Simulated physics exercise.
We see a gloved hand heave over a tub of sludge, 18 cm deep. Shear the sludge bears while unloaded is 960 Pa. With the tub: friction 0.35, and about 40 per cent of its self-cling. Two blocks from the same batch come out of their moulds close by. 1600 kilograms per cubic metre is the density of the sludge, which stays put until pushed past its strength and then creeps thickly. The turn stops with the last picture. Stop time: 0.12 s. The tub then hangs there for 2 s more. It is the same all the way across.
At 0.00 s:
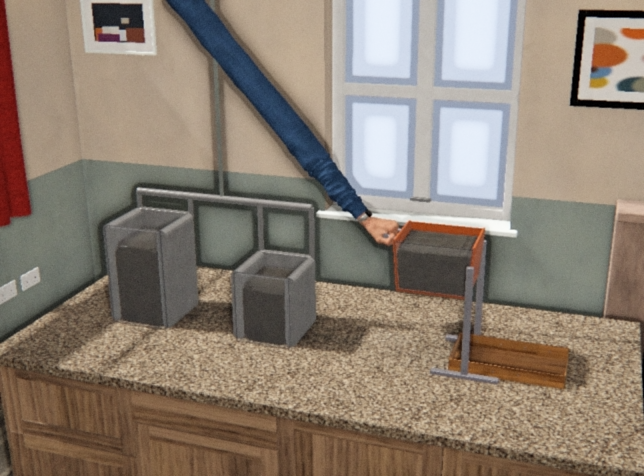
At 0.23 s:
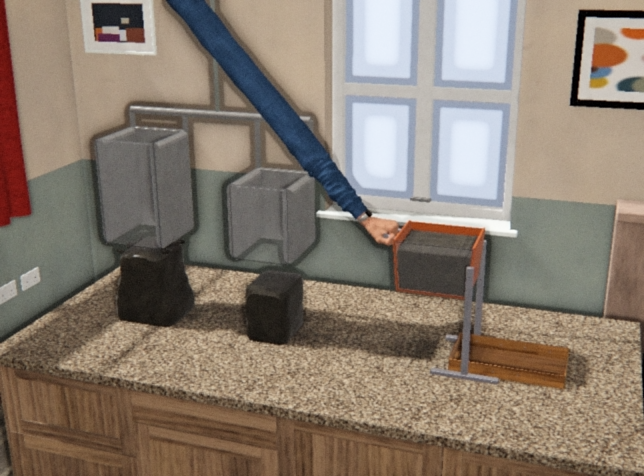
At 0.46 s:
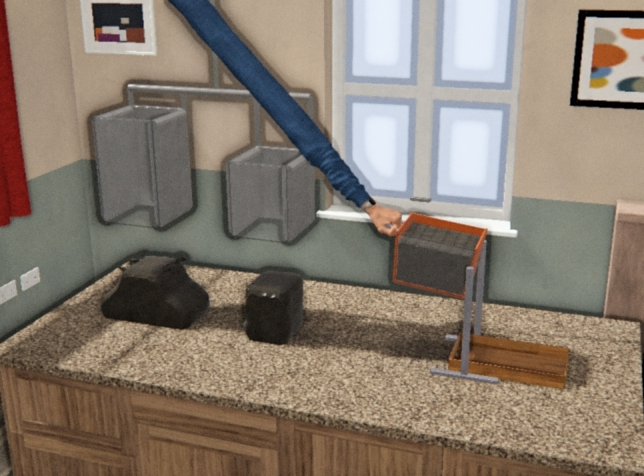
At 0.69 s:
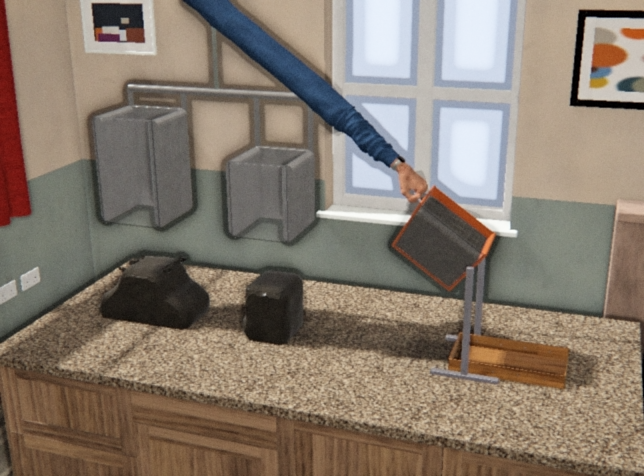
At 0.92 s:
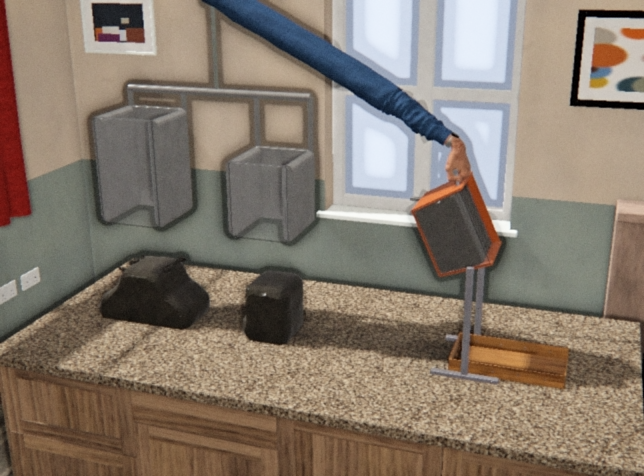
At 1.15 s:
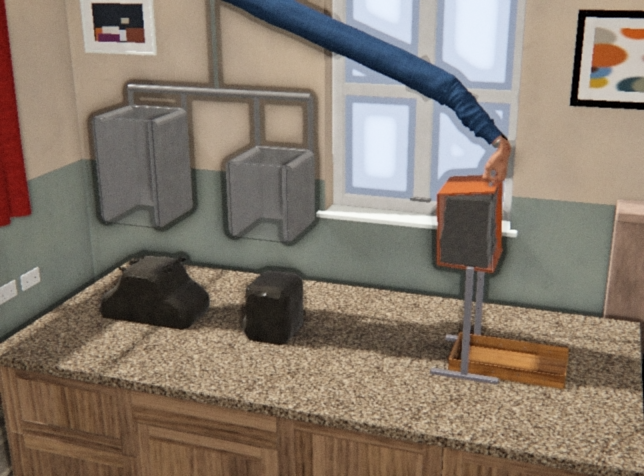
The footage shows two grey moulds rising off dark blocks on a speckled counter, the taller left block slumping, before a blue-sleeved arm turns an orange-edged tub of dark material clockwise on its stand above a wooden tray.
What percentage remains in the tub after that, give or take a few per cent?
45 %.
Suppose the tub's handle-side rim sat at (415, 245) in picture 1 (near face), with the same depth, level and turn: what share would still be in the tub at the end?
In that case close to 100 %.
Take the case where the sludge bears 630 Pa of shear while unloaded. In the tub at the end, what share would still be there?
Then about 35 %.
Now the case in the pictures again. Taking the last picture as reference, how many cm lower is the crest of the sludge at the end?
13 cm or so.
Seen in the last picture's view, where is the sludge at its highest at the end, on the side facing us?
Peak location: Approx. (460, 236).
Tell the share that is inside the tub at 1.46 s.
The tub holds some 65 % at that moment.
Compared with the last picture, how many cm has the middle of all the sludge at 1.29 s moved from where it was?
Some 4 cm.
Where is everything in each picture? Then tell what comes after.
In the first picture, handle-side rim at (396, 241), tilt 0 degrees; crest of the sludge at (442, 254); block heights 35 cm, 23 cm (left to right).
In the second picture, handle-side rim at (396, 241), tilt 0 degrees; crest of the sludge at (442, 254); block heights 30 cm, 23 cm (left to right).
In the third picture, handle-side rim at (399, 233), tilt 7 degrees; crest of the sludge at (403, 242); block heights 22 cm, 22 cm (left to right).
In the fourth picture, handle-side rim at (422, 205), tilt 35 degrees; crest of the sludge at (420, 215); block heights 22 cm, 22 cm (left to right).
In the fifth picture, handle-side rim at (461, 191), tilt 65 degrees; crest of the sludge at (454, 198); block heights 22 cm, 22 cm (left to right).
In the sixth picture, handle-side rim at (493, 194), tilt 87 degrees; crest of the sludge at (479, 200); block heights 22 cm, 22 cm (left to right).
After 1.29 s, the tub is at 87 degrees and holds 94 %.
After 1.46 s, the tub is at 87 degrees and holds 66 %.
After 1.63 s, the tub is at 87 degrees and holds 47 %.
After 1.80 s, the tub is at 87 degrees and holds 45 %.
After 3.15 s, the tub is at 87 degrees and holds 45 %.
